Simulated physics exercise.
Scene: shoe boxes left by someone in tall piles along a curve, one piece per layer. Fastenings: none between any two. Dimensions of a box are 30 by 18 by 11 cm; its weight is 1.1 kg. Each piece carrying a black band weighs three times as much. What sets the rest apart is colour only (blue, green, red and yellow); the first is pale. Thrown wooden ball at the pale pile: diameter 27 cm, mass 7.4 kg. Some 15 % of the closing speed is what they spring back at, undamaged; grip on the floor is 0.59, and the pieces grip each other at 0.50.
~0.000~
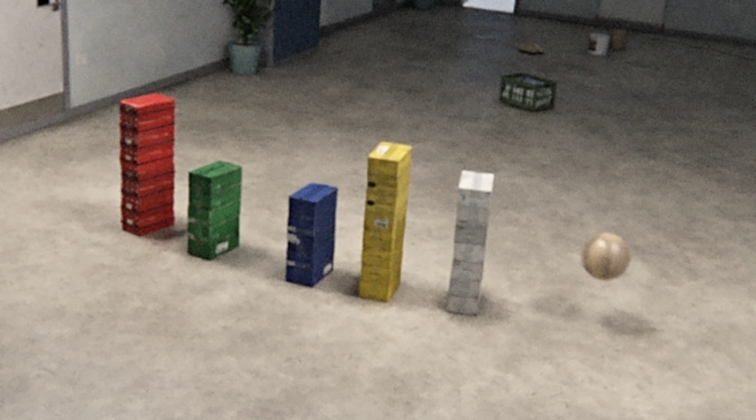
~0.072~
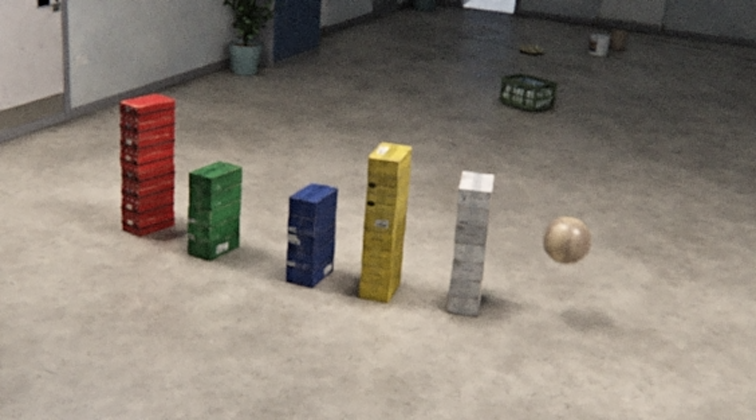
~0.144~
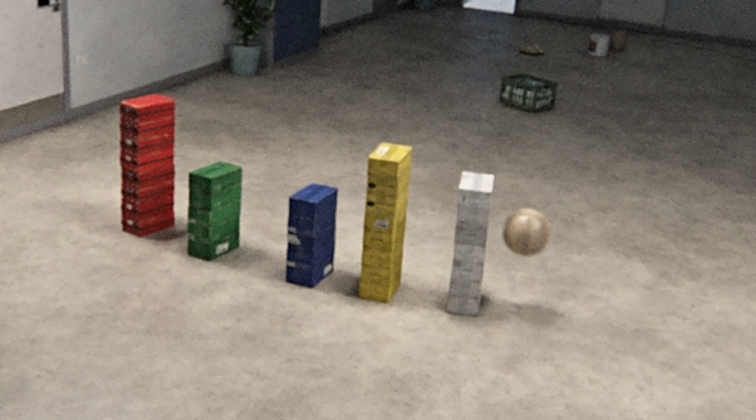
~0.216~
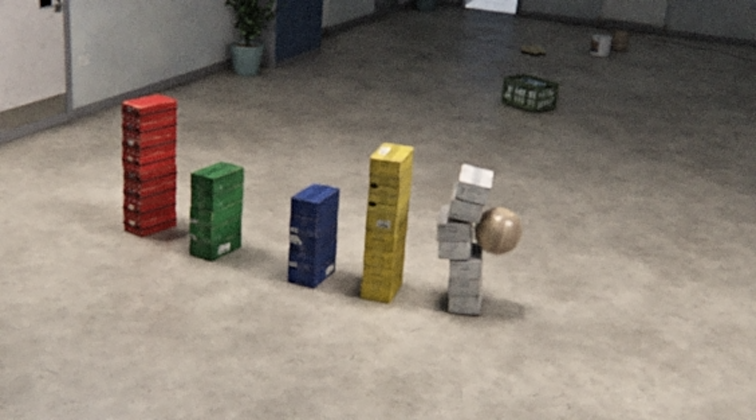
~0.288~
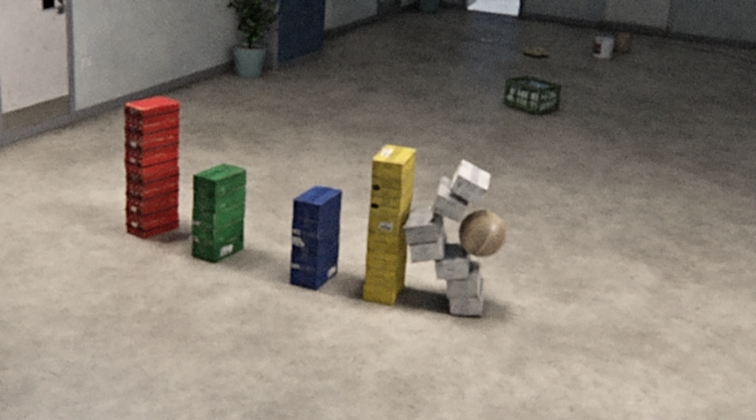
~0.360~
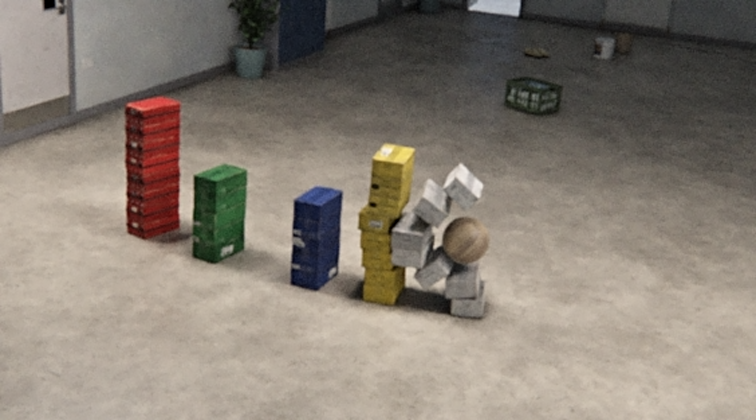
Wooden ball flying leftward into a stack of white boxes, buckling it and pushing boxes against the yellow stack, whose middle shifts.
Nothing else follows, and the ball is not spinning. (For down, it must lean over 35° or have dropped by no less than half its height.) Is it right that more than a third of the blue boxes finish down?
Yes, more than a third do.
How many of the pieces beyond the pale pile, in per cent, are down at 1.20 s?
By that time it is 50 percent.
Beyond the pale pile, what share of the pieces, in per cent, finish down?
Something close to 50 percent of them.
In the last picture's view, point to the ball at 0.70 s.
Check around pixel (434, 254).
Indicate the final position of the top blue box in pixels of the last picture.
Roughly at (224, 229).
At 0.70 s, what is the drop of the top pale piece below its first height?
15 cm.
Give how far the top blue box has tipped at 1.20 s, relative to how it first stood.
Some 50°.
By 0.70 s, 6 of the pale pile down; none of the 5 blue boxes down (0 of 26 in all colours); top blue box moved 36 mm; top yellow box tilted 20°.
By 1.20 s, 6 of the pale pile down; 5 of the 5 blue boxes down (13 of 26 in all colours); top blue box tilted 52°, 21 cm lower; top yellow box tilted 49°, 34 cm lower.
When it is over (3.3 s), 6 of the pale pile down; 5 of the 5 blue boxes down (13 of 26 in all colours); top blue box tilted 70°, 26 cm lower; top yellow box tilted 53°, 44 cm lower. That is 100 per cent. In pixels of the last frame, middles, top blue box near (224, 229), top yellow box near (375, 240).
